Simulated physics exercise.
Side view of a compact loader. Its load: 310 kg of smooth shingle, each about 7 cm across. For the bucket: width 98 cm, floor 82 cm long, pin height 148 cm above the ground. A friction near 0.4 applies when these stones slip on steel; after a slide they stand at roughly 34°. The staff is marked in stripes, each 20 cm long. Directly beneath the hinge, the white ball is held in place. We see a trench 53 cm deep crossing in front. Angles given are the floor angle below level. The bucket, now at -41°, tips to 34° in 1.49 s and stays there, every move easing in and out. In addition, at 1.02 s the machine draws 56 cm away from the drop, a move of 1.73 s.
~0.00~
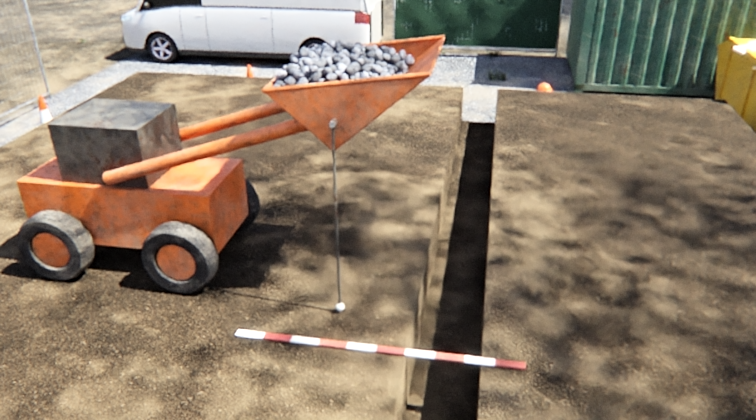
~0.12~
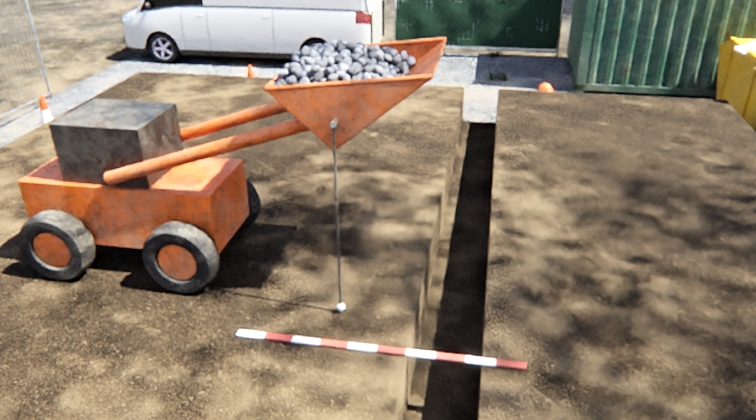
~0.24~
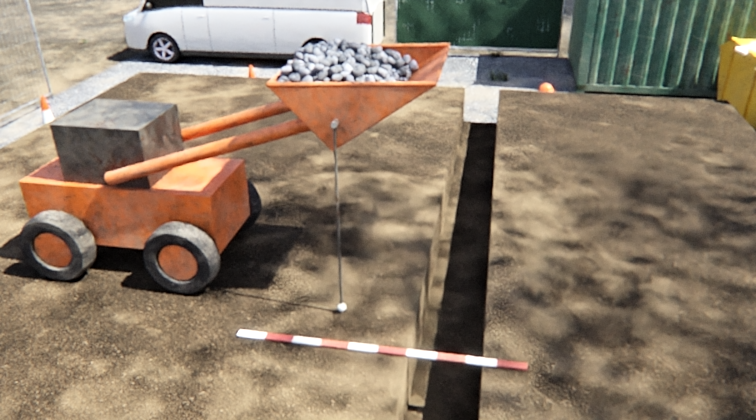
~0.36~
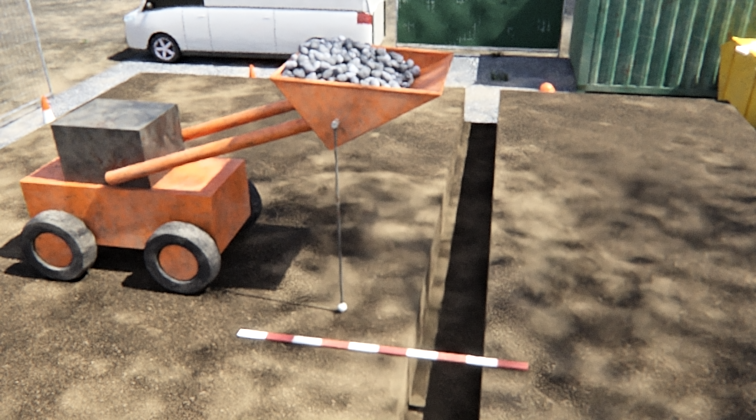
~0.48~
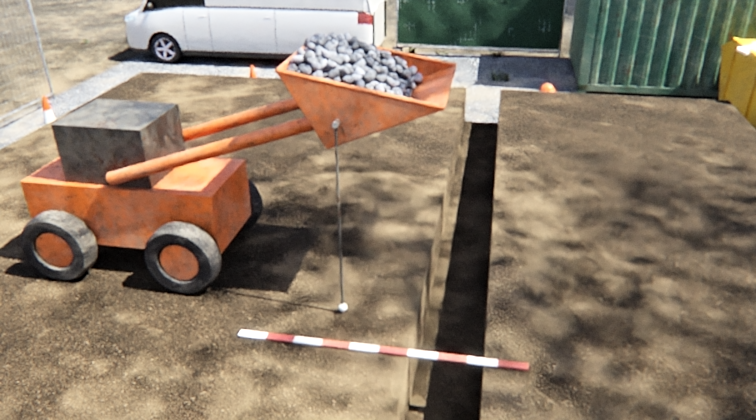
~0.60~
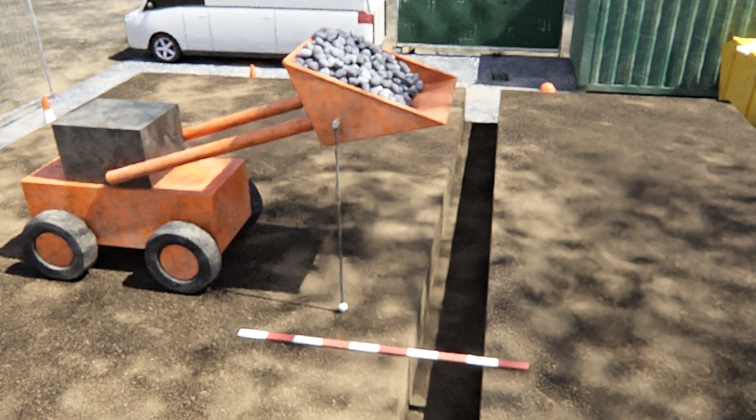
In the video, an orange loader stands beside a narrow trench, holding a raised bucket of gray stones above a white ball; the bucket gradually tilts forward, its right lip lowering while the stones shift slightly within it.
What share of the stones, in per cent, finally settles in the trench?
90 %.
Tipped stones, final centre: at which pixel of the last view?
I'd put it close to (458, 325).
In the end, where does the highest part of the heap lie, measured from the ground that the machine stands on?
It rests some 8 cm higher than the ground the machine stands on.
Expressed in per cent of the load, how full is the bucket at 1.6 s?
I'd say it's holding near 30 per cent.
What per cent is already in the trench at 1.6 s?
Close to 50 per cent has got there by then.
After 1.1 s the floor is at 22°; 99 % in the bucket, 1 % in the trench; the foremost stones are at (442, 147).
After 1.6 s the floor is at 34°; 32 % in the bucket, 14 % short of the trench, 51 % in the trench, 2 % past the trench; the foremost stones are at (507, 287).
After 3.2 s the floor is at 34°; 0 % in the bucket, 2 % short of the trench, 90 % in the trench, 8 % past the trench; the foremost stones are at (649, 335).
After 5.6 s the floor is at 34°; 0 % in the bucket, 2 % short of the trench, 90 % in the trench, 8 % past the trench; the foremost stones are at (649, 335).
